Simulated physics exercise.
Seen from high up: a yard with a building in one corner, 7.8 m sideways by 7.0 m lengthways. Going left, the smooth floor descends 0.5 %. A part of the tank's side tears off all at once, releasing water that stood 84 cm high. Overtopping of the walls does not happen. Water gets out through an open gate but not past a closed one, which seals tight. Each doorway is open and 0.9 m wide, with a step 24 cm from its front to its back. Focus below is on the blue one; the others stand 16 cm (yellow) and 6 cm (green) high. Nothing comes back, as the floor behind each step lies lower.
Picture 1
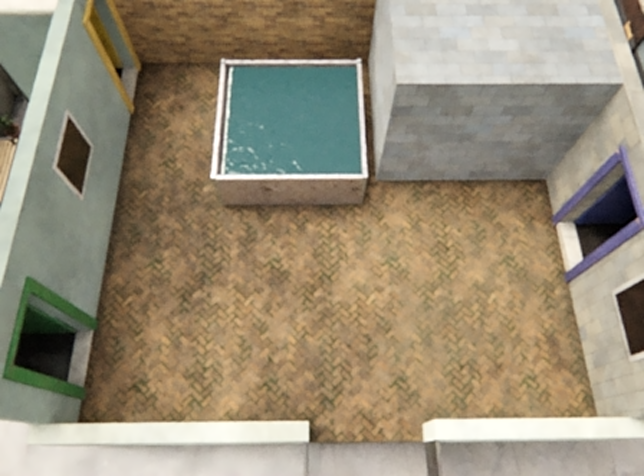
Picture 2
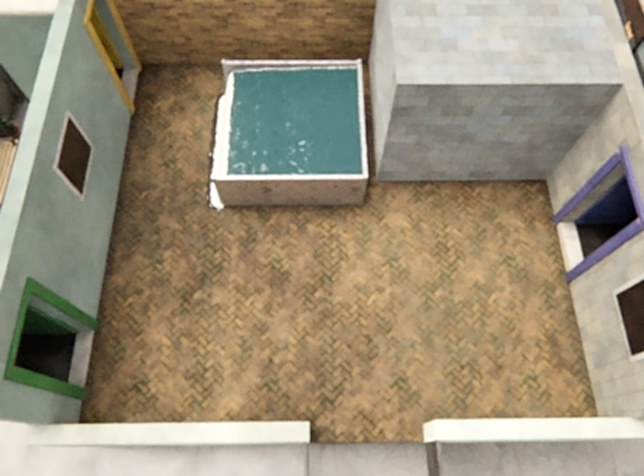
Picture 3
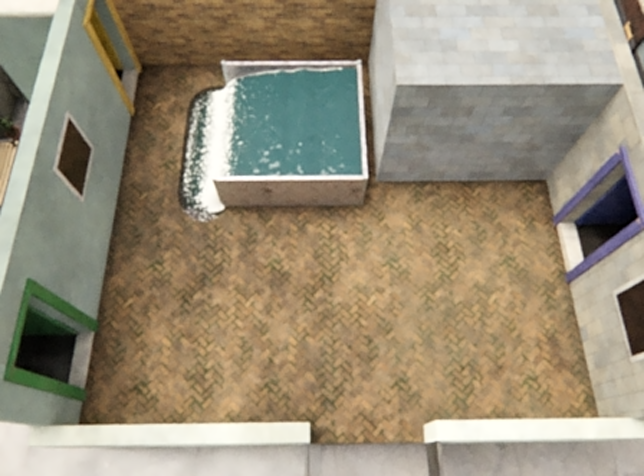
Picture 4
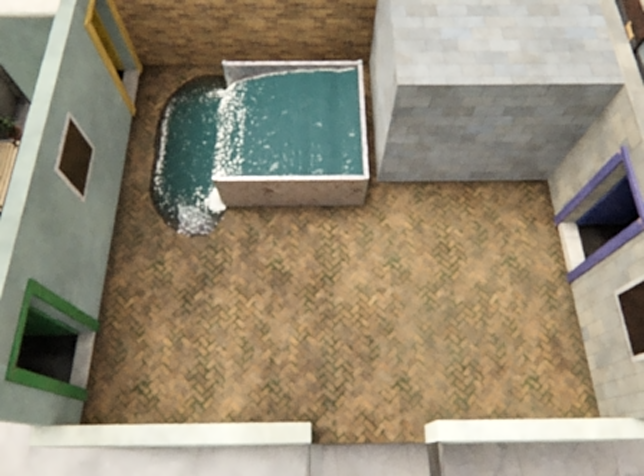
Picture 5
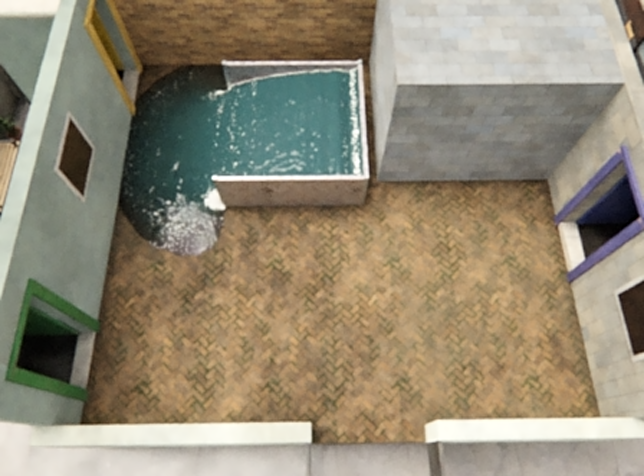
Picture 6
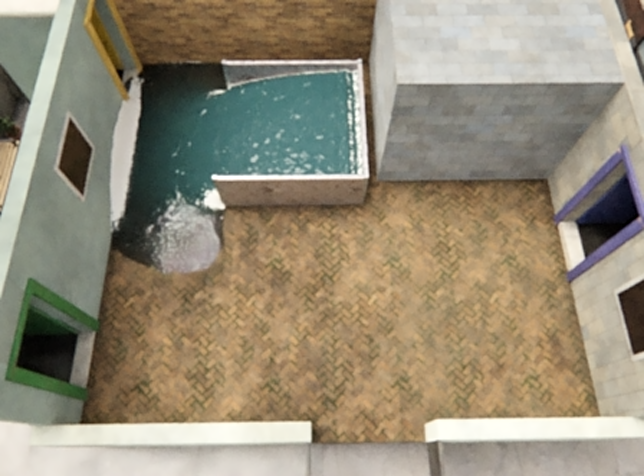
In a brick-paved yard seen from above, the left side of a tank of water broke open, and foaming water poured out, spread across the floor to the left wall and splashed up against it.
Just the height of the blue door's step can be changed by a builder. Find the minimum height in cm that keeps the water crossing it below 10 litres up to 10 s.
6 cm.
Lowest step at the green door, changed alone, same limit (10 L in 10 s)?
At green, about 19 cm.
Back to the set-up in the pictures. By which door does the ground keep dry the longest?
It is the blue one.
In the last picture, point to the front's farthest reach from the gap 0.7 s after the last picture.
Near (93, 355).
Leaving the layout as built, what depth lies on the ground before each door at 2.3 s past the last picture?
Lab note, cm: Yellow 40; green 10; blue 0.
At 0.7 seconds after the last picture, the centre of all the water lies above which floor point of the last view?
The water's centre is at about (235, 153).
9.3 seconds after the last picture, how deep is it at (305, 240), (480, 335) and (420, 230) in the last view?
First spot about 4 cm, second about 10 cm, third about 4 cm.
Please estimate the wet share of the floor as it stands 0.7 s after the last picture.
Approximately 20 %.
Then, 0.7 s after the last picture water covers 20 % of the floor, deepest (61 cm) near (136, 152); it has not reached the blue door.
Then, 2.3 s after the last picture water covers 45 % of the floor, deepest (44 cm) near (139, 77); it has not reached the blue door.
Then, 9.3 s after the last picture water covers 100 % of the floor, deepest (16 cm) near (547, 189); 8 cm at the blue door, 0 litres in over its 16 cm step.
At the blue door as built, the water peaked near 12 cm, 5.9 s after the last picture.
Run again over the same 10 s with other heights there, 15 litres in over 5 cm, 5 litres over 7 cm. The limit of 10 litres is kept from about 6 cm up.
